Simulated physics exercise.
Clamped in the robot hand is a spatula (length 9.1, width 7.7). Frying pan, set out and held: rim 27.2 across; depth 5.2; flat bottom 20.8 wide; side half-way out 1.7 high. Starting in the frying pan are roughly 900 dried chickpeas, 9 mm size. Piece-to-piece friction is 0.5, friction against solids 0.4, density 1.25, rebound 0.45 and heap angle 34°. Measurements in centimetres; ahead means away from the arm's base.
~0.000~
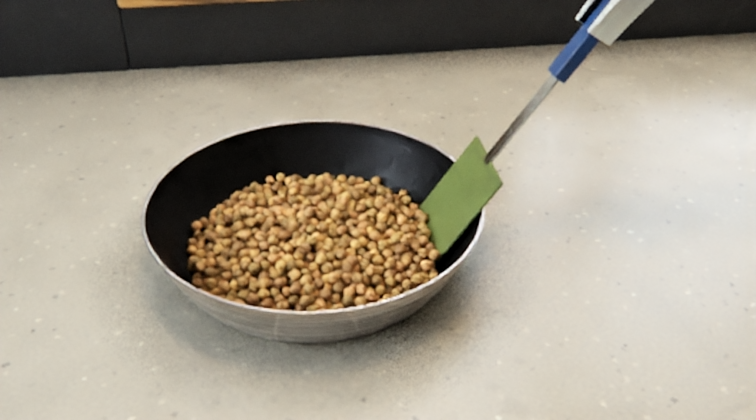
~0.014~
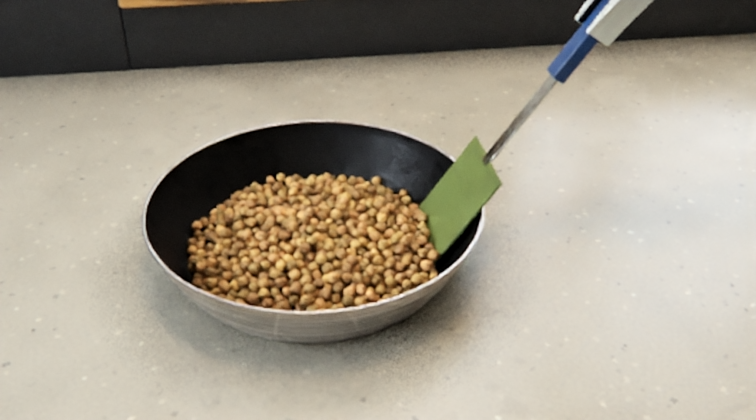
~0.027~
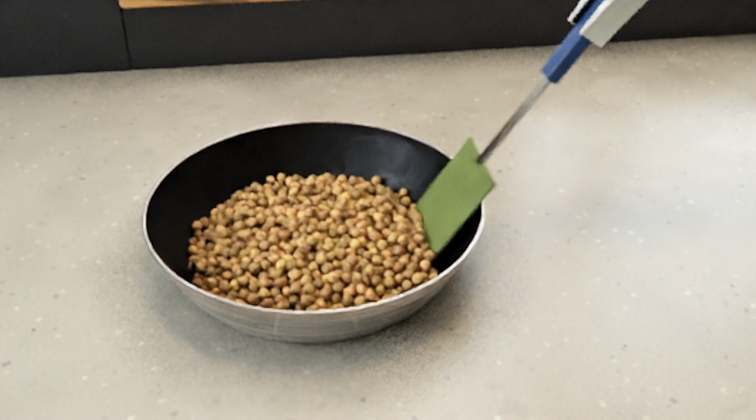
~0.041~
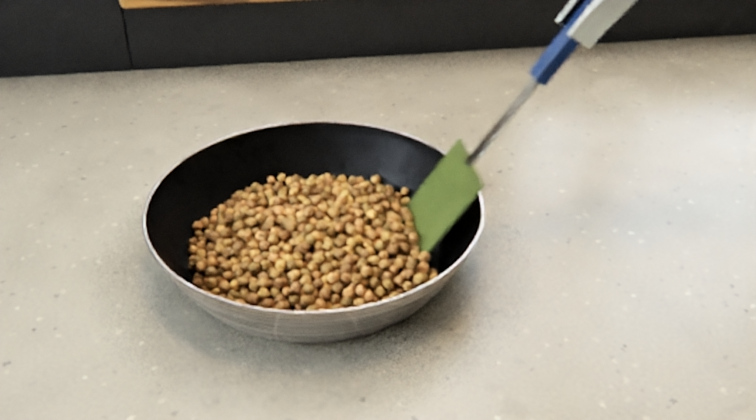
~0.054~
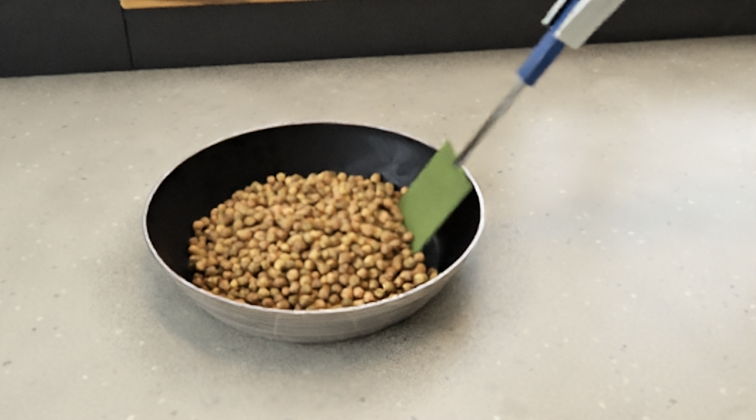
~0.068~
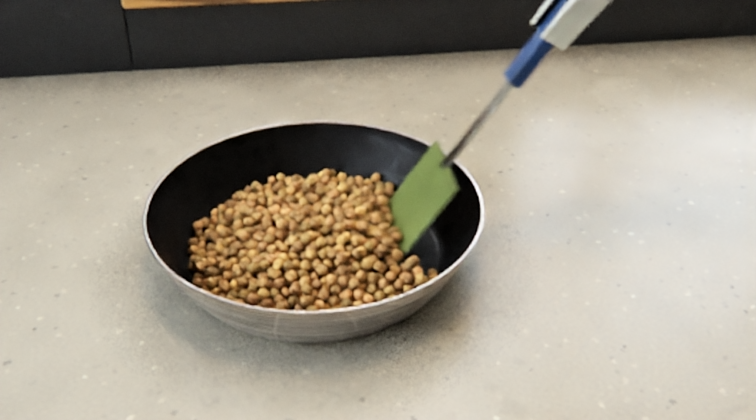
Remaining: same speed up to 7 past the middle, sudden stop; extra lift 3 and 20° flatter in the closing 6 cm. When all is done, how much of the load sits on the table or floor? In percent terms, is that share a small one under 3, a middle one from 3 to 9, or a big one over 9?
A small one.
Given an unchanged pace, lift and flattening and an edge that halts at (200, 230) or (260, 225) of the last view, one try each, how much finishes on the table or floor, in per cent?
I'd say roughly 5 per cent, then roughly 0 per cent.
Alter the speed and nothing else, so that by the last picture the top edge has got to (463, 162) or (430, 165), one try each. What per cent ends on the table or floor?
Respectively, some 0 and 5 per cent.
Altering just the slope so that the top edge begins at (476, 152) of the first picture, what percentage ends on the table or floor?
I'd estimate close to 0 per cent.
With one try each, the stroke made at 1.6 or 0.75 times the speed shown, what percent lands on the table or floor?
The two tries give roughly 5 and 0 in a hundred.
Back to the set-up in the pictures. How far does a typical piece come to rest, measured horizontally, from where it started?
Some 3 cm.
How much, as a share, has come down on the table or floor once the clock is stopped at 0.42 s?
Share at that moment: About 0 %.
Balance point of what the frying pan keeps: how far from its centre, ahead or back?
Ahead of centre, roughly 4.5 centimetres.
After 0.13 s, sloping 56°, highest piece 5 above the table; 900 in the frying pan.
After 0.19 s, sloping 49°, highest piece 6 above the table; 900 in the frying pan.
After 0.42 s, sloping 36°, highest piece 5 above the table; 894 in the frying pan, 5 on the table or floor, 1 on the blade or in flight.
After 1.47 s, sloping 36°, highest piece 5 above the table; 894 in the frying pan, 6 on the table or floor.
In the end, 894 in the frying pan, 6 on the table or floor. That is 1 % on the table or floor.
